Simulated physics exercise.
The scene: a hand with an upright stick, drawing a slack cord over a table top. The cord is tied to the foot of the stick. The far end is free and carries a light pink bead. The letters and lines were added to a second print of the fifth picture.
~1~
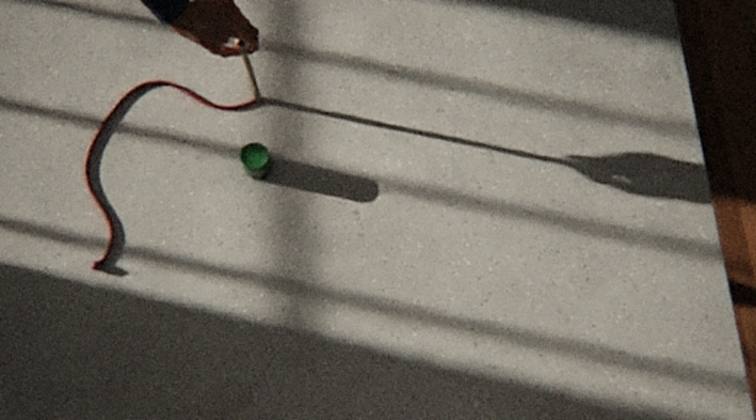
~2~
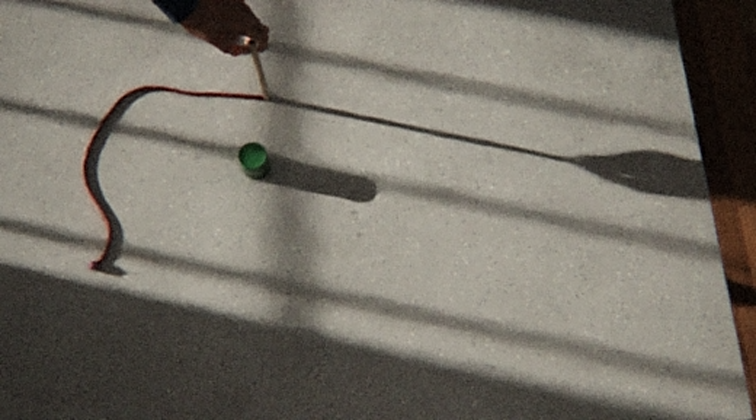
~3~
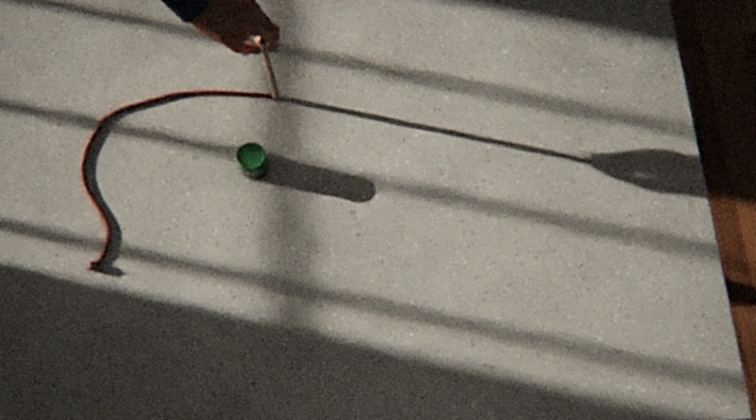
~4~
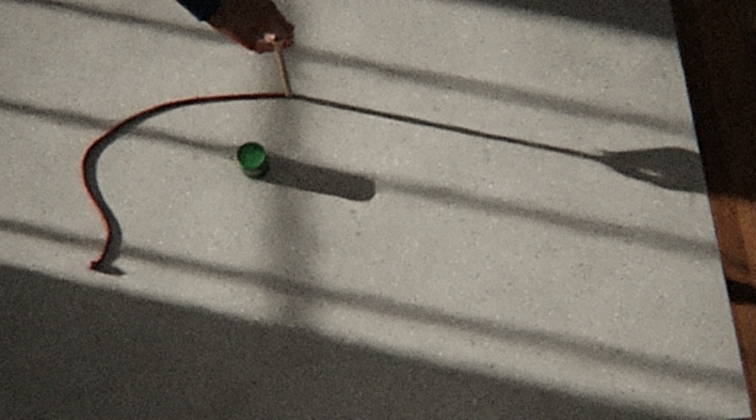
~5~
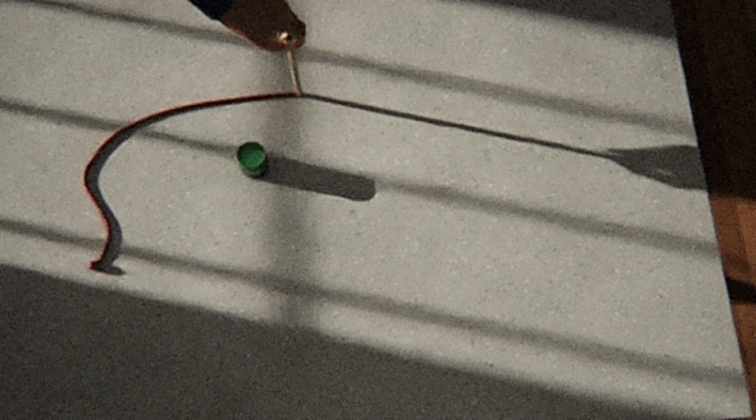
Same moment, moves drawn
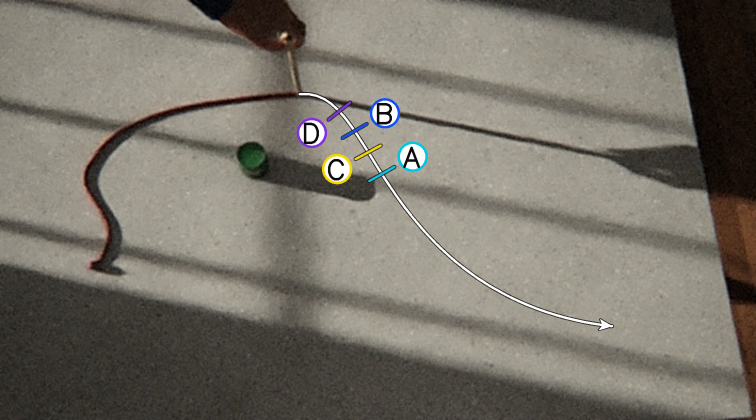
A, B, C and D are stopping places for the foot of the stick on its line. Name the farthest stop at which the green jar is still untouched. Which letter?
Mark A.
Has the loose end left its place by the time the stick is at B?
No.
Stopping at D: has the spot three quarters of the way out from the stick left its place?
By then, yes.
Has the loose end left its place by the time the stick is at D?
By then, no.
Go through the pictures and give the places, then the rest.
Green jar (257, 162); free end (95, 265), in the first frame.
Green jar (255, 161); free end (93, 266), in the second frame.
Green jar (253, 162); free end (92, 266), in the third frame.
Green jar (253, 161); free end (92, 266), in the fourth frame.
Green jar (253, 161); free end (92, 265), in the fifth frame.
On the marked copy, A at (382, 174); B at (355, 131); C at (368, 152); D at (339, 111); the route from (300, 94) via (429, 236) to (612, 326).
Following A. Soon after the start, foot of the stick (338, 110), middle of the cord (166, 132), free end (92, 265).
Later, foot of the stick (363, 144), middle of the cord (190, 138), free end (93, 265).
In the end, foot of the stick (382, 174), middle of the cord (210, 149), free end (95, 262); nothing has been touched.
As for the rest, B is safe but short; C is safe but short; D is safe but short.
